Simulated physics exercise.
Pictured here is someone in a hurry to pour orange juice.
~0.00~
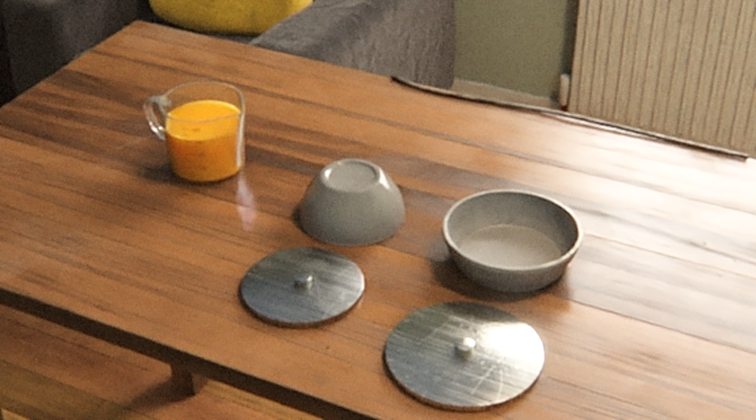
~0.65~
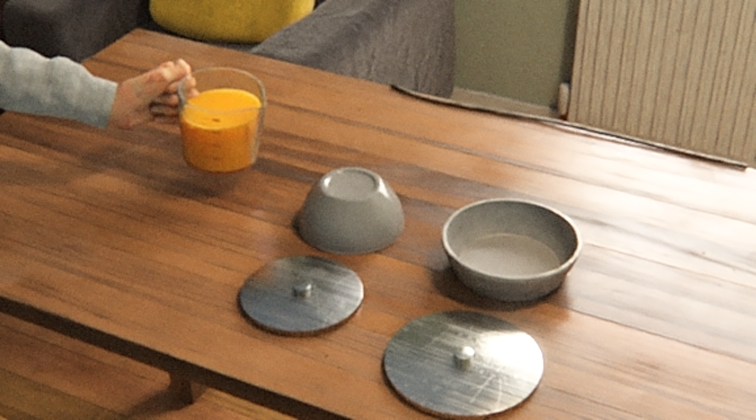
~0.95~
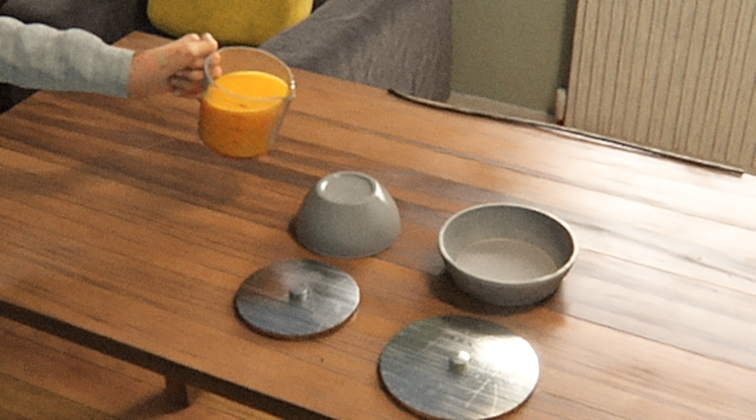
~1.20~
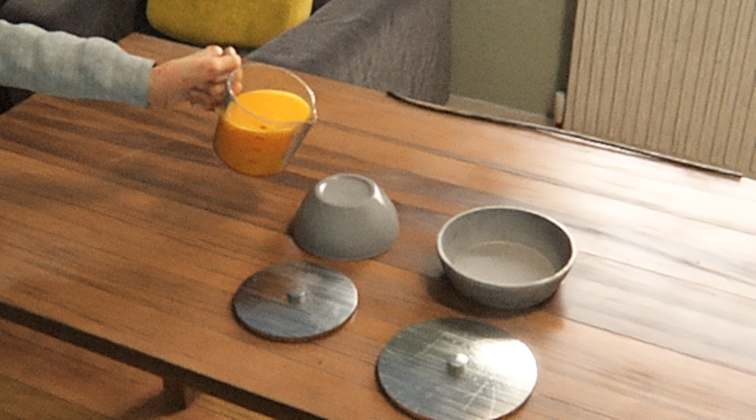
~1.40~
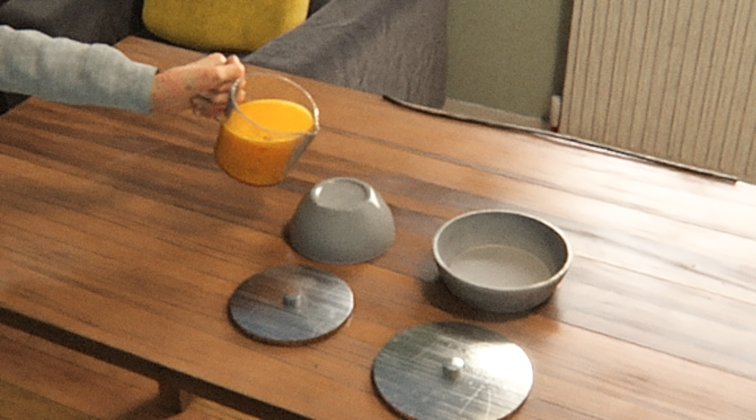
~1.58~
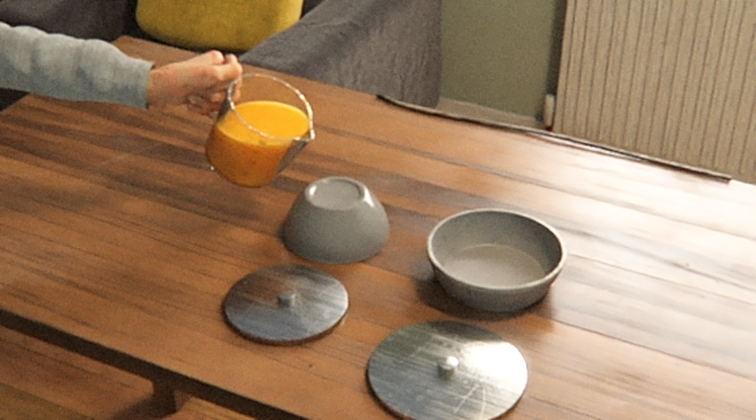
The clip shows a glass jug of orange liquid on a wooden table beside an upturned bowl, an open dish and two lids; a hand lifts the jug, moves it right and gradually tilts it, with nothing leaving it.
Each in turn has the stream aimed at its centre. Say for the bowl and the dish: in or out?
Outcome: The bowl is going to let it slide off the outside. The dish is going to gather it.
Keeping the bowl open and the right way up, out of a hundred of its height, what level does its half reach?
55 per cent, roughly.
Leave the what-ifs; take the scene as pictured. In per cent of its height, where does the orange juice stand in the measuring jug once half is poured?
Roughly 35 per cent.
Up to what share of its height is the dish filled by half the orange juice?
40 percent or so.
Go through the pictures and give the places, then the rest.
In the first picture, nothing is moving yet; measuring jug (205, 132) about two thirds full; bowl (352, 197) upside down; dish (511, 245) open.
In the second picture, the measuring jug is picked up; measuring jug about two thirds full, surface at (221, 109); bowl (351, 206) upside down.
In the third picture, tilting; measuring jug (243, 102) about two thirds full; dish (506, 259) open.
In the fourth picture, no stream yet; measuring jug (261, 121) tipped 20° with all of its load; bowl (346, 212) upside down.
In the fifth picture, still nothing leaves it; measuring jug (263, 130) tipped 25° with all of its load; dish (500, 266) open.
In the sixth picture, on the point of pouring; measuring jug (257, 131) tipped 30° with all of its load; bowl (336, 215) upside down; dish (494, 265) open.
By 2.3 s, it runs off the upturned base of the bowl.
By 3.2 s, the orange juice goes into the dish.
By 4.6 s, the bowl is empty, in a puddle; the dish has its share inside.
